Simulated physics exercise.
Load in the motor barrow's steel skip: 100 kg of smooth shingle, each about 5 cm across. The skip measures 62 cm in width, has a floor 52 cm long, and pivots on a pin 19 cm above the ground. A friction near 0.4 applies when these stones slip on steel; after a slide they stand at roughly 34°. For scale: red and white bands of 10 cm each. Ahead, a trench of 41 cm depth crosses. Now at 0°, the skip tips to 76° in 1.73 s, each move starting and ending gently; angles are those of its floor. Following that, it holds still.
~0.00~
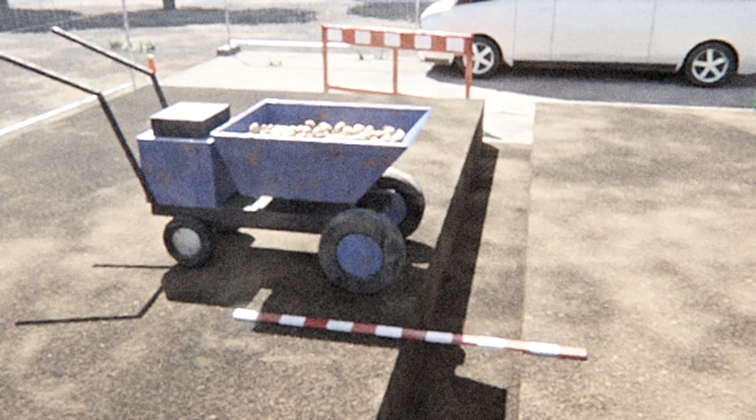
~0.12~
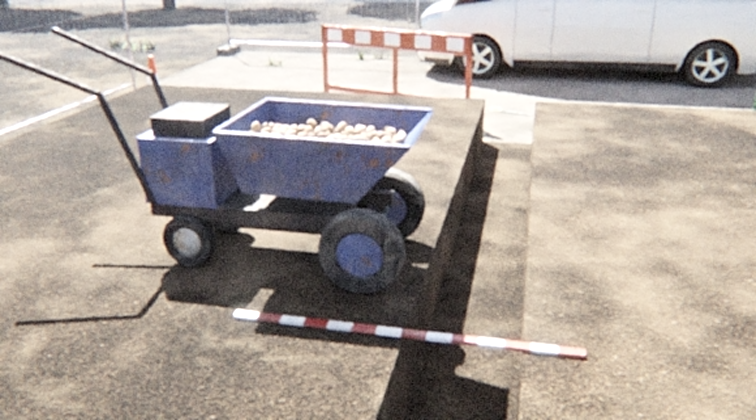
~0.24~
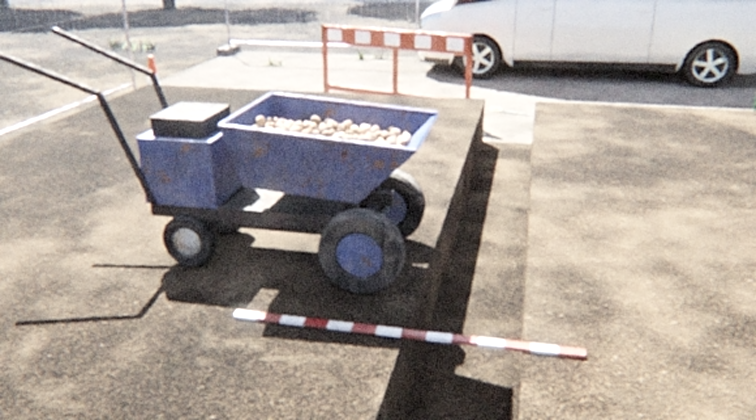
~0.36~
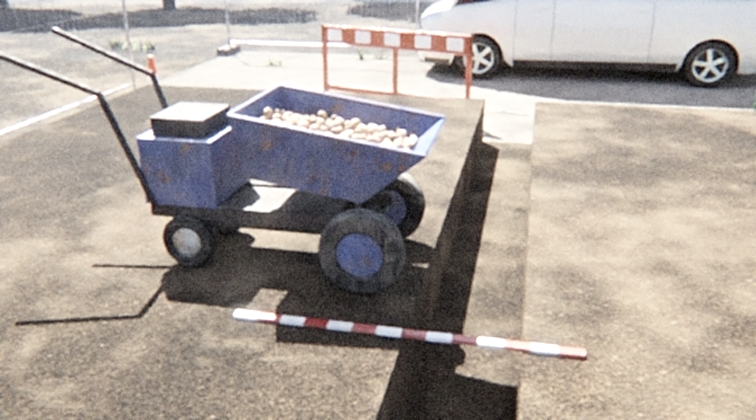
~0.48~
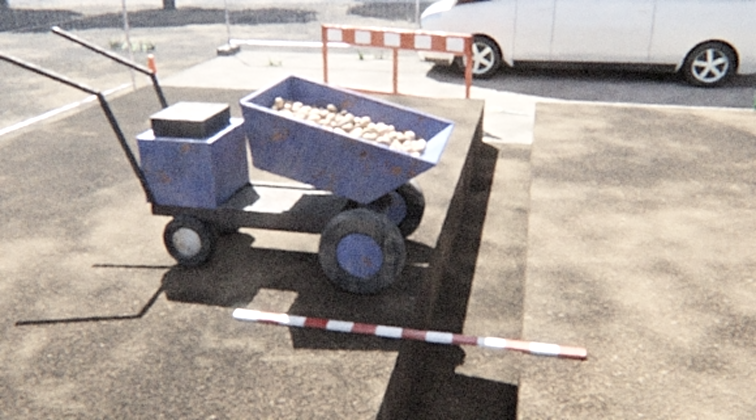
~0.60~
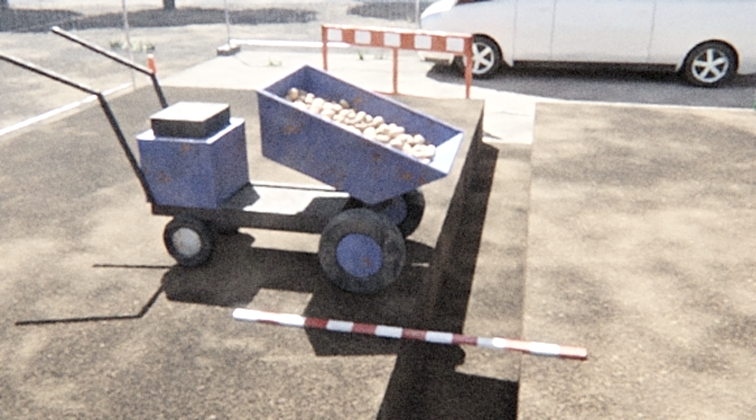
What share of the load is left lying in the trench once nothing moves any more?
About 55 per cent.
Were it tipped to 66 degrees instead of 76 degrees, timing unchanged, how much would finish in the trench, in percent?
Some 55 in a hundred, I'd say.
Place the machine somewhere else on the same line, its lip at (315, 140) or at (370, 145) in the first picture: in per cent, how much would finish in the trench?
That gives roughly 100 per cent and roughly 95 per cent.
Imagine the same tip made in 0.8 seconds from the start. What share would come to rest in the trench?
Estimate: About 45 %.
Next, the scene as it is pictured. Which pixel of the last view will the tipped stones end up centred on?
(516, 336).
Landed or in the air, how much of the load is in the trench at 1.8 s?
About 40%.
After 1.3 s the floor is at 64°; 96 % in the skip, 4 % in the trench; the foremost stones are at (520, 248).
After 1.8 s the floor is at 76°; 19 % in the skip, 39 % in the trench, 42 % past the trench; the foremost stones are at (673, 295).
After 2.2 s the floor is at 76°; 1 % in the skip, 54 % in the trench, 45 % past the trench; the foremost stones are at (748, 308).
After 4.1 s the floor is at 76°; 0 % in the skip, 55 % in the trench, 45 % past the trench; the foremost stones are past the picture's edge.
